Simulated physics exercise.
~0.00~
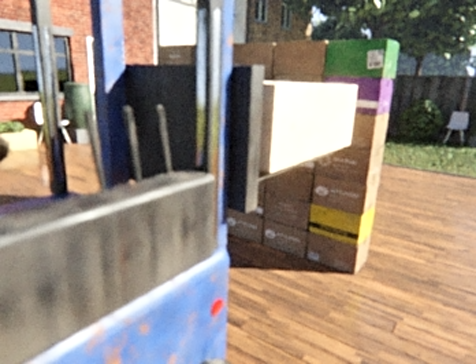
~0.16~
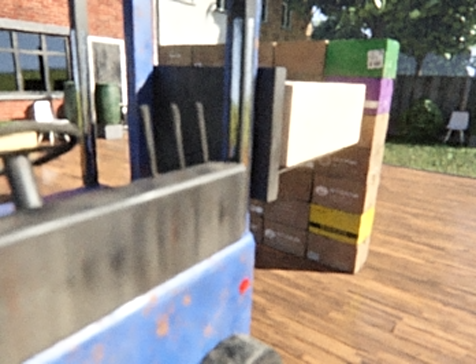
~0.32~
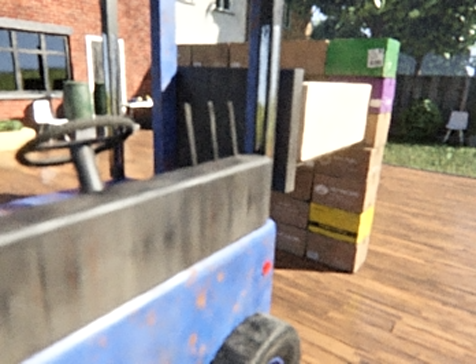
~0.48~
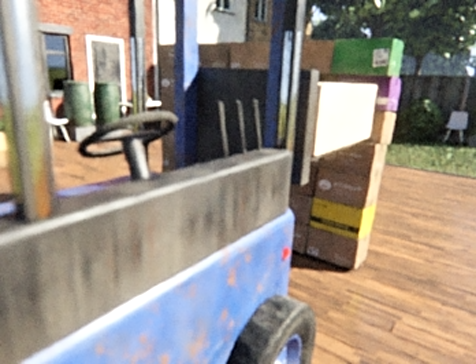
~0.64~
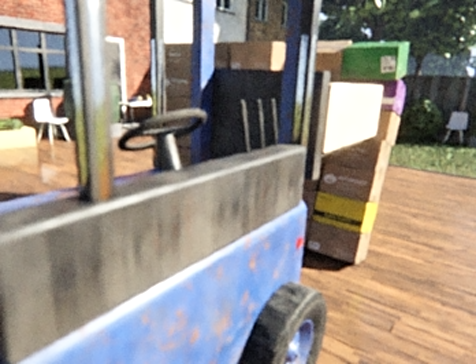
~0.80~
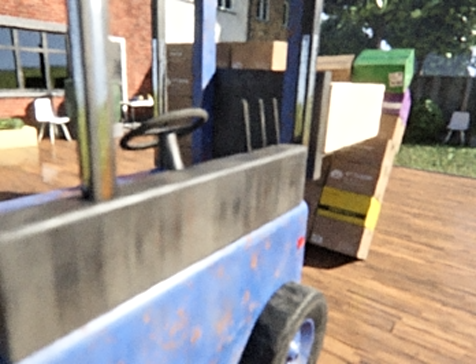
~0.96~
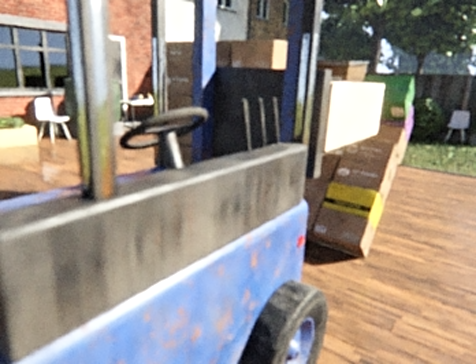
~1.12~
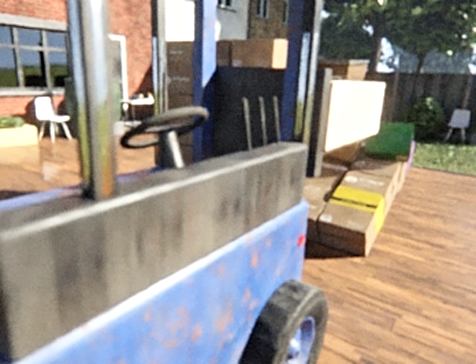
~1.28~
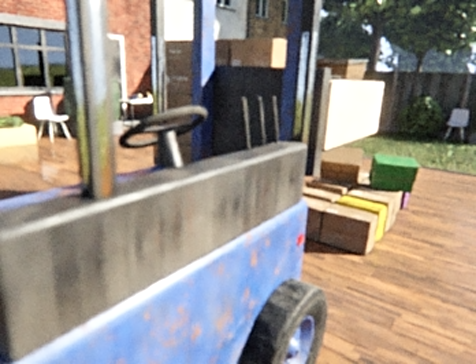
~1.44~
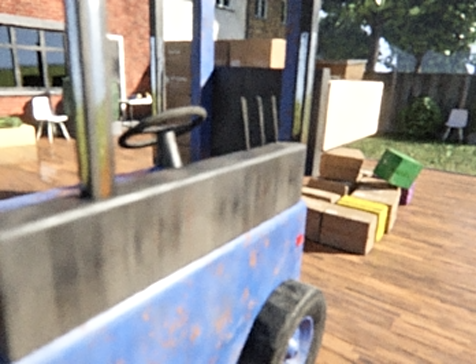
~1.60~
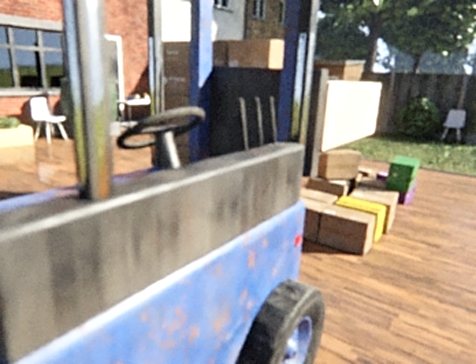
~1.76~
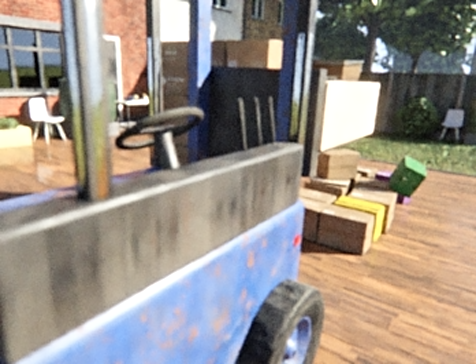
At first, a blue forklift on a wooden patio stands close to a tall stack of brown cartons, with a green one at the top corner above a purple one and a yellow one lower down. The forklift drives forward to the right, holding a large pale case raised against the upper part of the stack. As it presses on, the near end of the stack starts to lean, and the forklift stops. The leaning cartons keep tipping away and topple onto the boards. The green carton tumbles and rolls over, coming to rest beyond the yellow one among the scattered boxes.
